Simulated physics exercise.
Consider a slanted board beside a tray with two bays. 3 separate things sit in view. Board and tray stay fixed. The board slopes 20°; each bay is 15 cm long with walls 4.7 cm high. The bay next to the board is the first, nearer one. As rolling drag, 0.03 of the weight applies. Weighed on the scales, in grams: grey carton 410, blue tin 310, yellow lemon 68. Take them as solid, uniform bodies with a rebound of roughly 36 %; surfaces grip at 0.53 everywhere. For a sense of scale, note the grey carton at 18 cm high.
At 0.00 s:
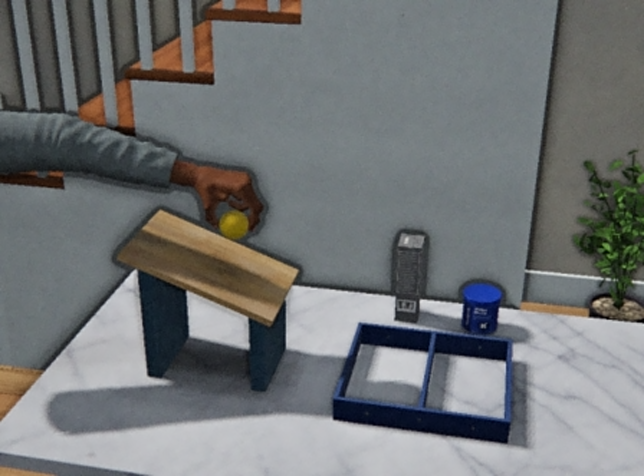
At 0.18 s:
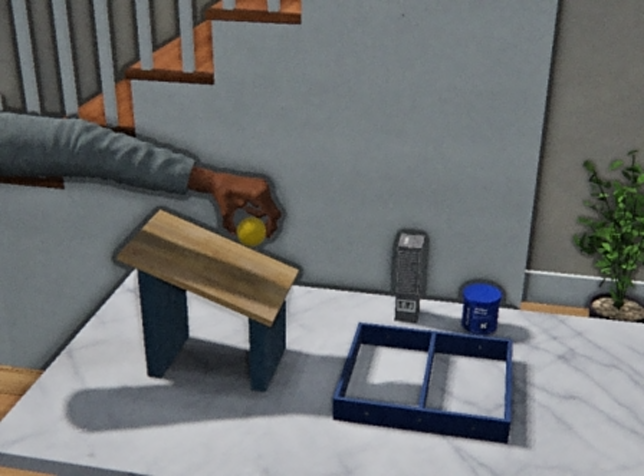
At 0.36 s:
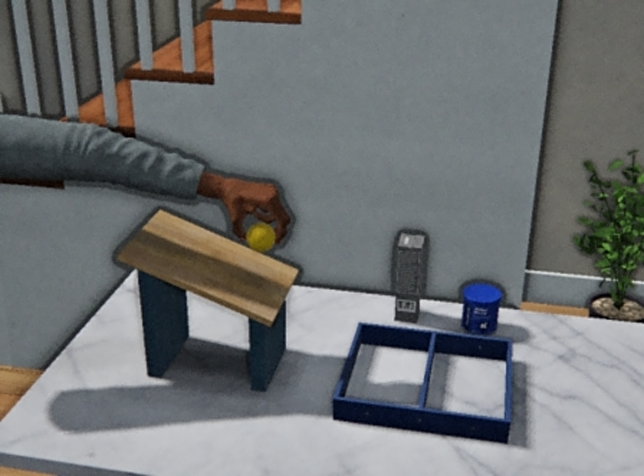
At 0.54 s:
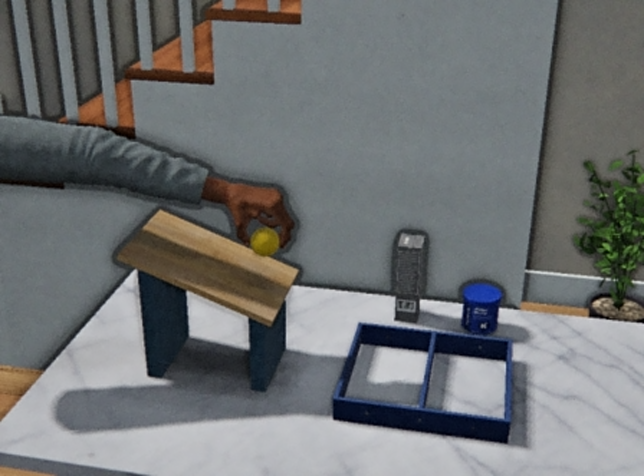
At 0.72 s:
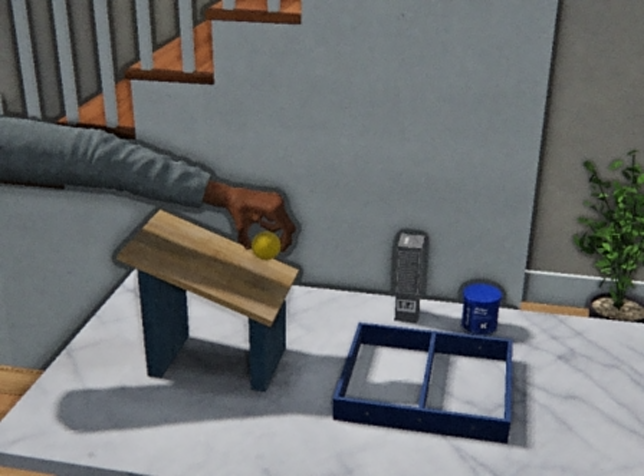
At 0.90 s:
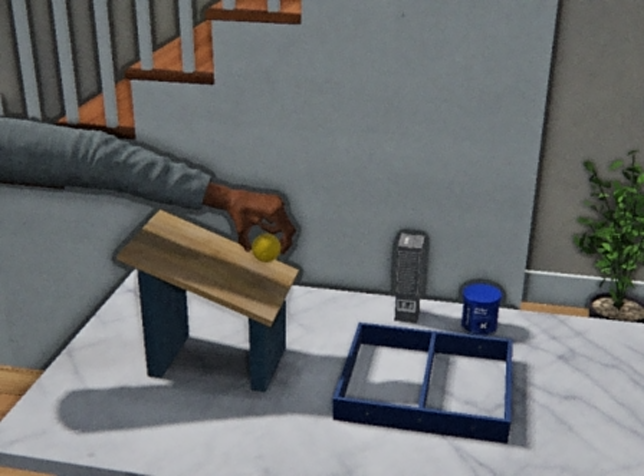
The video shows a hand moving a yellow lemon rightward and down above a slanted wooden board, then holding it nearly still near the lower end, while a grey carton, a blue tin and a two-bay tray stay in place.
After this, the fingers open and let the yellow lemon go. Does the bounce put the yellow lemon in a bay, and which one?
No, it lands in neither bay.
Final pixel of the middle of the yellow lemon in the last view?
The resting point is around (293, 360).
Around 1.20 s, yellow lemon near (285, 281).
Around 1.40 s, it is outside the bays; yellow lemon near (333, 366).
Around 1.60 s, it is outside the bays; yellow lemon near (305, 362).
Finally (2.3 s), it is outside the bays; the bystanders still in place (within 4 cm). Final places as that camera would see them, yellow lemon near (293, 360).
